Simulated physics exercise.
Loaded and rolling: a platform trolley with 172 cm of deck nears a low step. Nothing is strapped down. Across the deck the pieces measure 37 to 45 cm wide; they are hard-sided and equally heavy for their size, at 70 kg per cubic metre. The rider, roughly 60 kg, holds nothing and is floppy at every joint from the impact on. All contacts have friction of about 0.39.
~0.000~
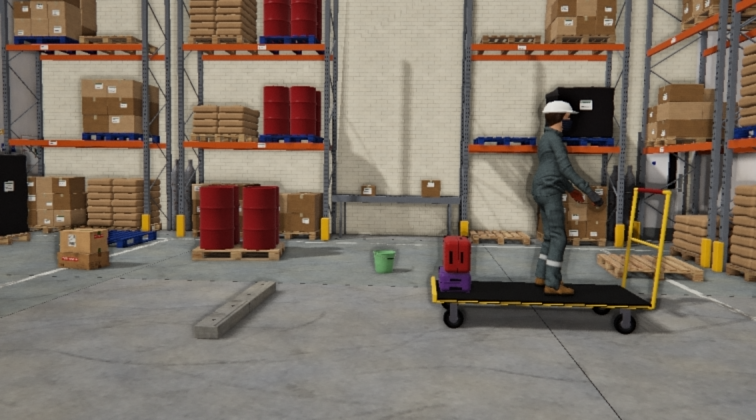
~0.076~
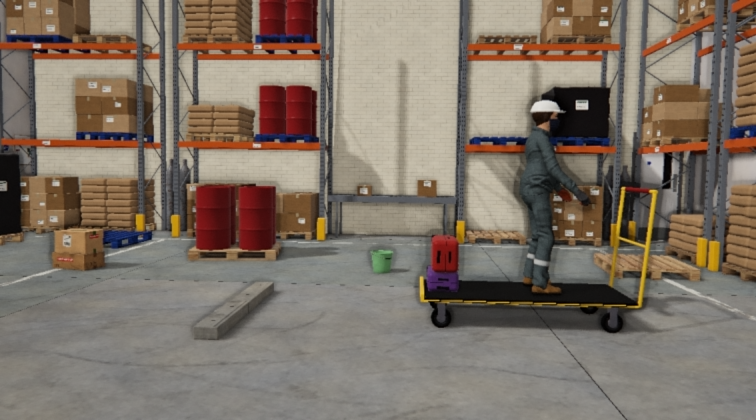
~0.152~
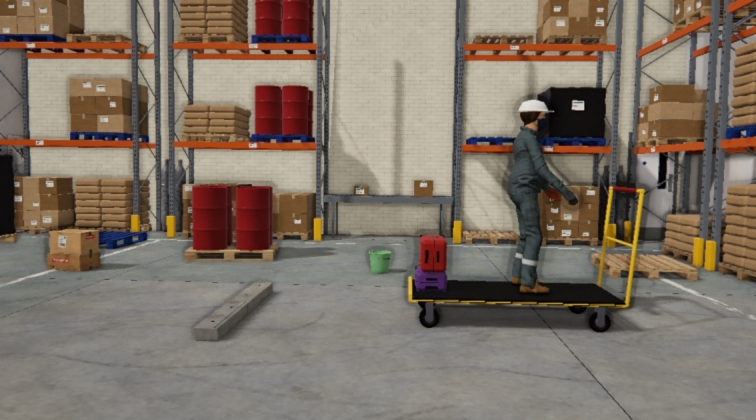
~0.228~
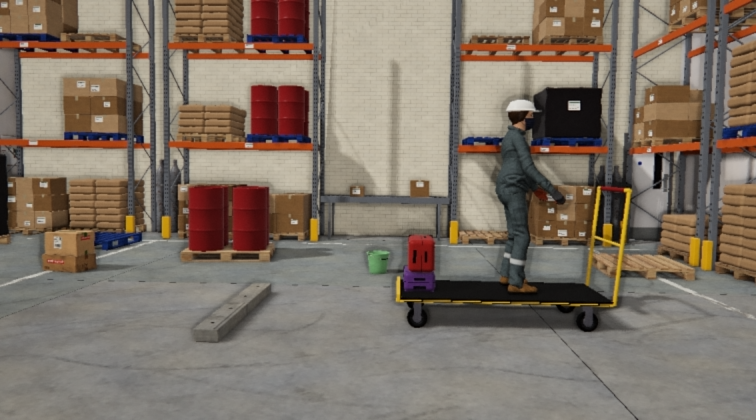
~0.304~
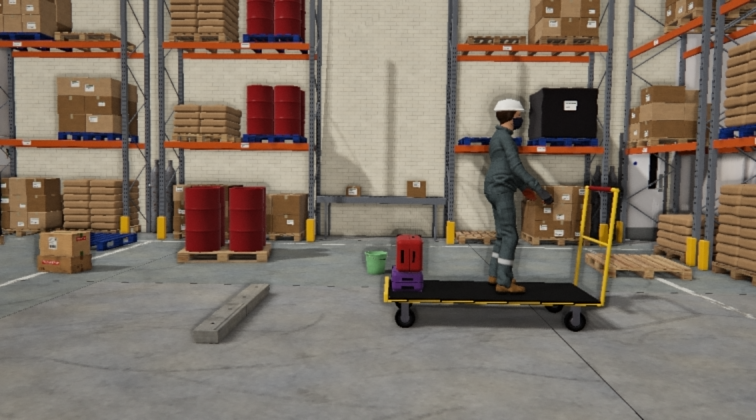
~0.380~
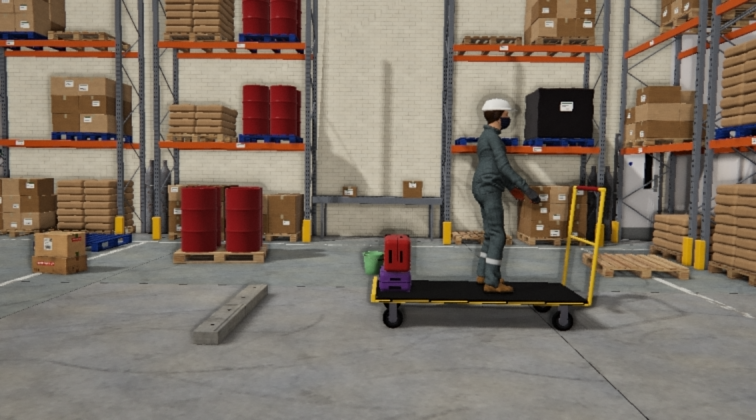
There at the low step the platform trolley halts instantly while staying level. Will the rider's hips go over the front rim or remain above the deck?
The rider's hips remain above the deck.
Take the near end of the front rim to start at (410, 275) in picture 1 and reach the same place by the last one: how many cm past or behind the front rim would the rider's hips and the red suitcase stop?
The hips would end 60 cm behind the front rim, and the red item 10 cm behind it.
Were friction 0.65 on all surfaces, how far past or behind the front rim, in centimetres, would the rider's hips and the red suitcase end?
In that case hips come to rest 10 cm behind and red 40 cm past the front rim.
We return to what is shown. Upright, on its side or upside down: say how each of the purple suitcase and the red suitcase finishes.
At rest: Purple upright, red upside down.
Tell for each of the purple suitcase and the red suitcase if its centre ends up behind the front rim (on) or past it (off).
End result - purple: Stays; red: Goes over.
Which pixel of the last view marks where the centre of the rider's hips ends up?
Resting point approx. (288, 273).
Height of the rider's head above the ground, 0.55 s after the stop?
Roughly 80 cm above it.
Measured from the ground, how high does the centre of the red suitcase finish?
15 cm.
Impact comes at 1.23 s.
After 1.48 s the rider's hips are 59 cm behind the rim, near (304, 210) in the last picture's view.
After 1.78 s the rider's hips are 41 cm behind the rim, near (285, 264) in the last picture's view.
After 2.23 s the rider's hips are 42 cm behind the rim, near (286, 274) in the last picture's view.
Final state at 5.2 s, past the rim, red suitcase; behind it, purple suitcase and the rider's hips.
